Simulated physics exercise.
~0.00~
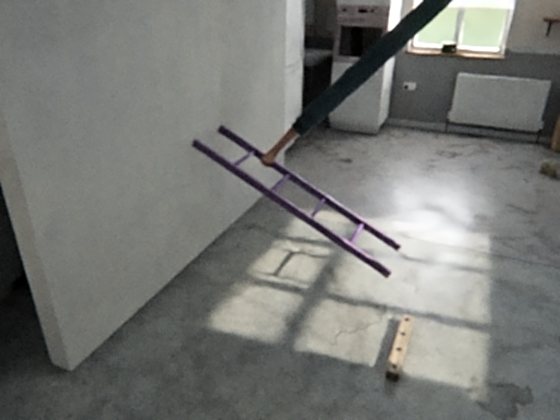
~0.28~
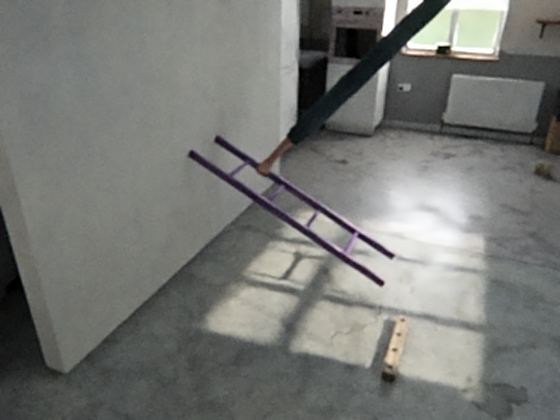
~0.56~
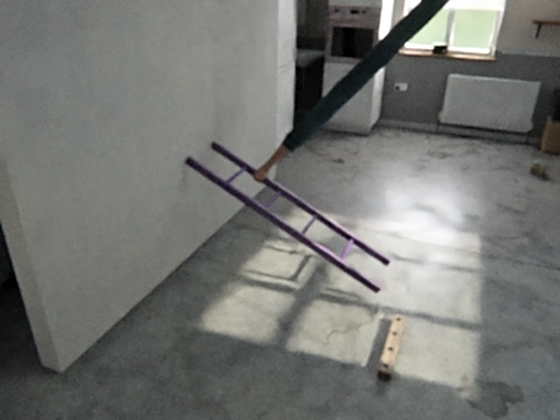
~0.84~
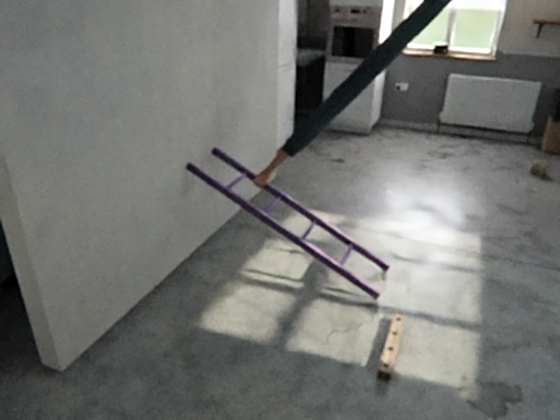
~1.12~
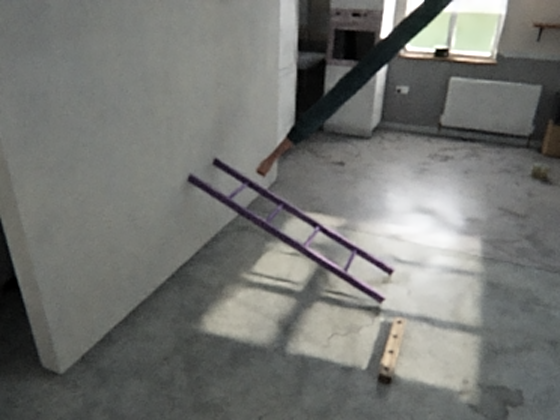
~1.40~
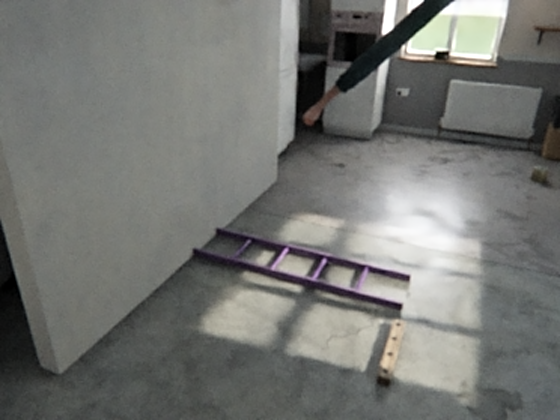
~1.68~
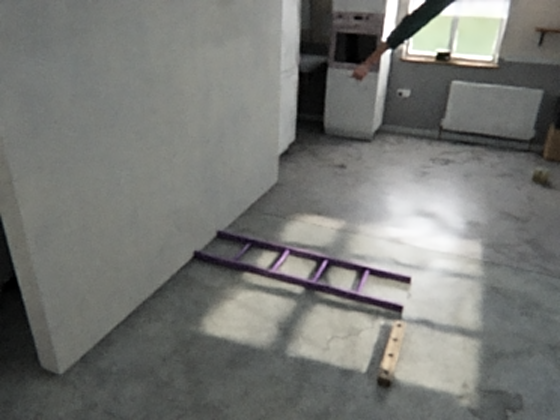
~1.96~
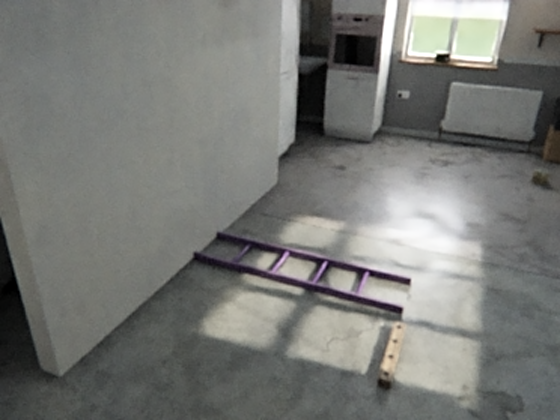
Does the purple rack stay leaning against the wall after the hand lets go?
No, it slides out and falls, ending up flat on the floor near the wooden strip.
